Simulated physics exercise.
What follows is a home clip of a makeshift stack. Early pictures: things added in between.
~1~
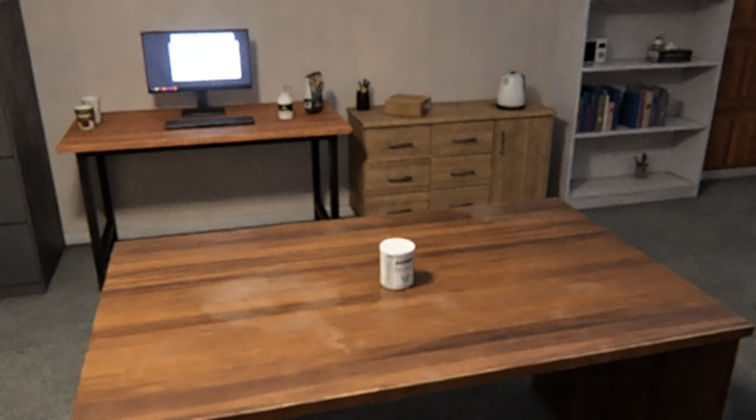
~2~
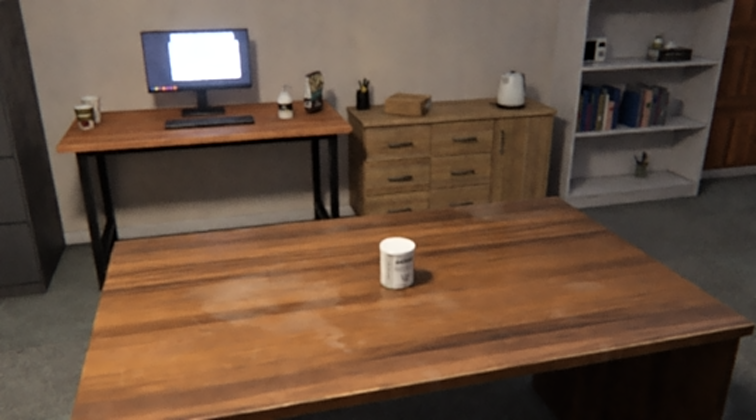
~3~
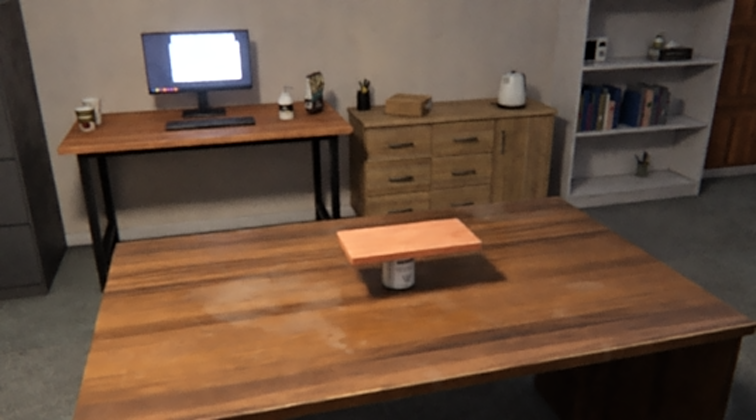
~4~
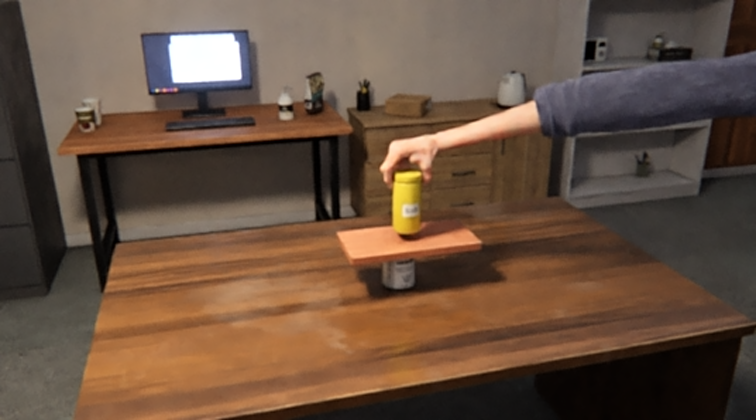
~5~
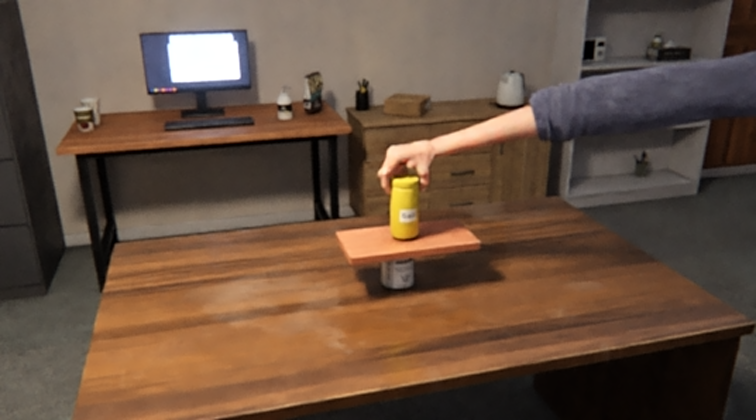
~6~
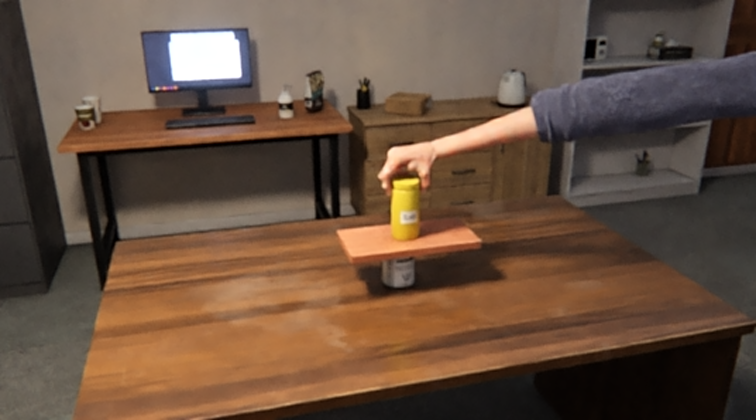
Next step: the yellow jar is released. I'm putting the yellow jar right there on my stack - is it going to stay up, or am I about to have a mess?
It will stand.
Then, 0.30 s on from there, no change.
Then, 1.00 s on from there, yellow jar resting near (406, 208).
In the end, all 3 unmoved. At the end, from the last picture's camera, yellow jar near (406, 208). The stack keeps its balance.
